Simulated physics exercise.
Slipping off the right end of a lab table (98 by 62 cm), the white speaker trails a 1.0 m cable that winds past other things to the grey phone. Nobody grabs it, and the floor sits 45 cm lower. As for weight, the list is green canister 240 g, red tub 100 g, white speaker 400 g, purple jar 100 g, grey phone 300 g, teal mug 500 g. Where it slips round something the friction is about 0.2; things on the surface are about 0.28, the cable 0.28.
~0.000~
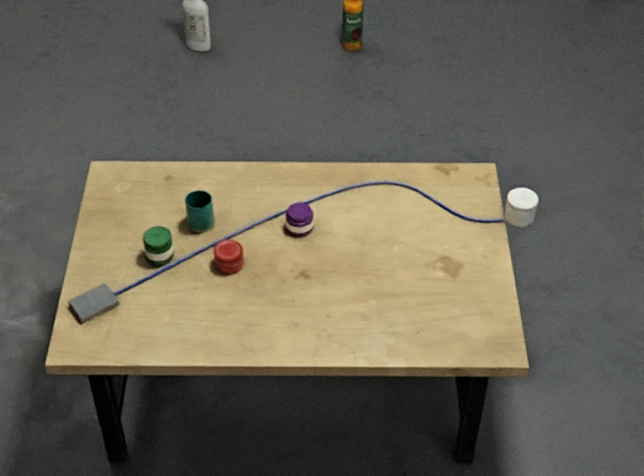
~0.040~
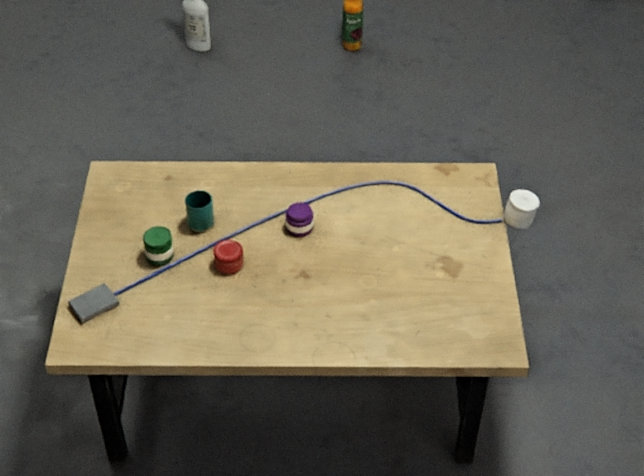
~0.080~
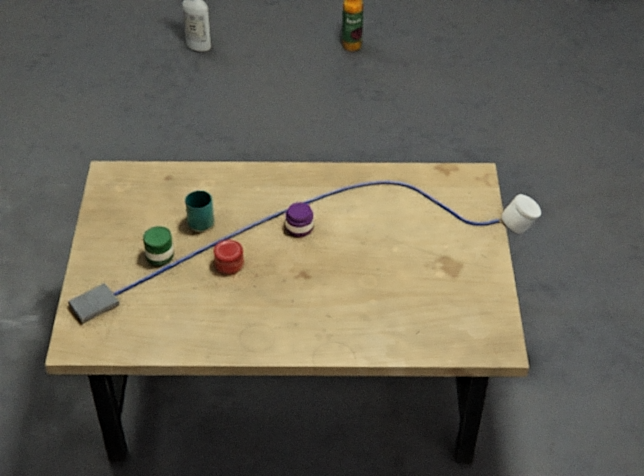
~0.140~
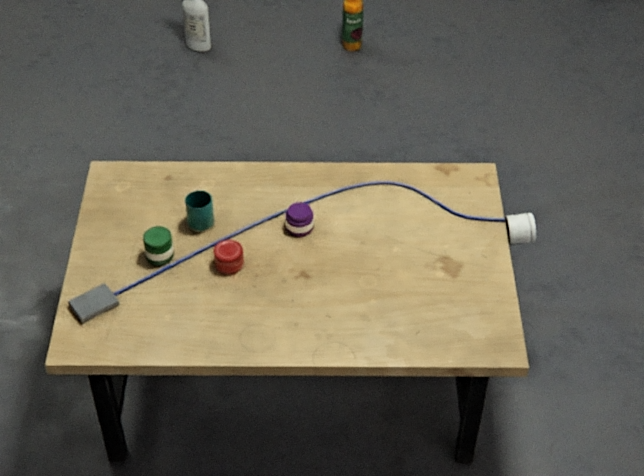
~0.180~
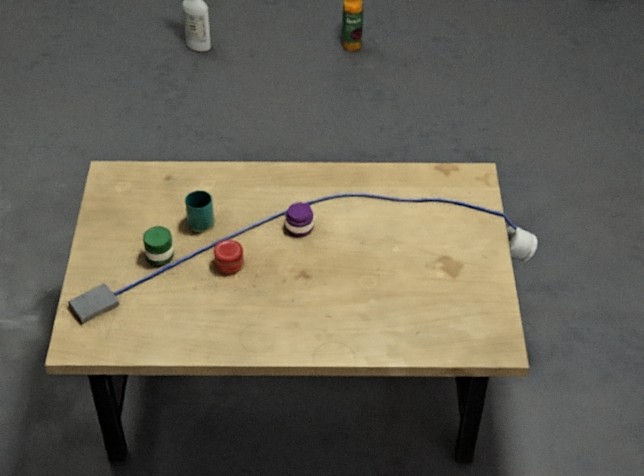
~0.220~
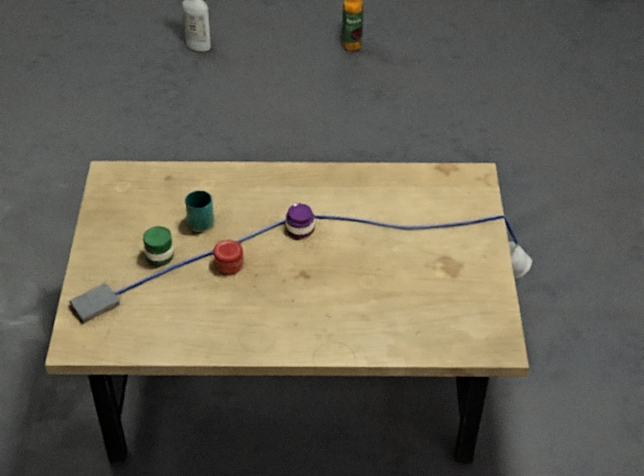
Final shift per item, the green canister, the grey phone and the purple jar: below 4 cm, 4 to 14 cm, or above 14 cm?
Green canister below 4 cm, grey phone above 14 cm, purple jar above 14 cm.
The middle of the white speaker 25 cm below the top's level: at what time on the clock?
Near 0.38 seconds.
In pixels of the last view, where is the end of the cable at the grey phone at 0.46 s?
(196, 266) or thereabouts.
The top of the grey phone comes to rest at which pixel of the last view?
Near (274, 240).
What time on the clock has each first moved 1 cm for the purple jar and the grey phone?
For the purple jar it's 0.24 s, while the grey phone gets there at 0.26 s.
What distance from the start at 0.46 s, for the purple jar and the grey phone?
The purple jar is 30 cm out and the grey phone is 20 cm out.
After 0.5 s, the cable's tail end at (196, 266); purple jar 29 cm off its start, grey phone 19 cm off its start, white speaker over the edge.
After 0.7 s, the cable's tail end at (282, 247); purple jar 45 cm off its start, grey phone 39 cm off its start, red tub 14 cm off its start.
After 1.0 s, the cable's tail end at (295, 244); purple jar over the edge, grey phone 42 cm off its start at (274, 240), red tub 16 cm off its start at (299, 264).
After 1.2 s, the cable's tail end at (295, 244); purple jar over the edge, grey phone 42 cm off its start, red tub 16 cm off its start.
After 2.4 s, the cable's tail end at (295, 244); purple jar over the edge, grey phone 42 cm off its start at (274, 240), green canister 0 cm off its start at (157, 235), red tub 16 cm off its start at (299, 264).
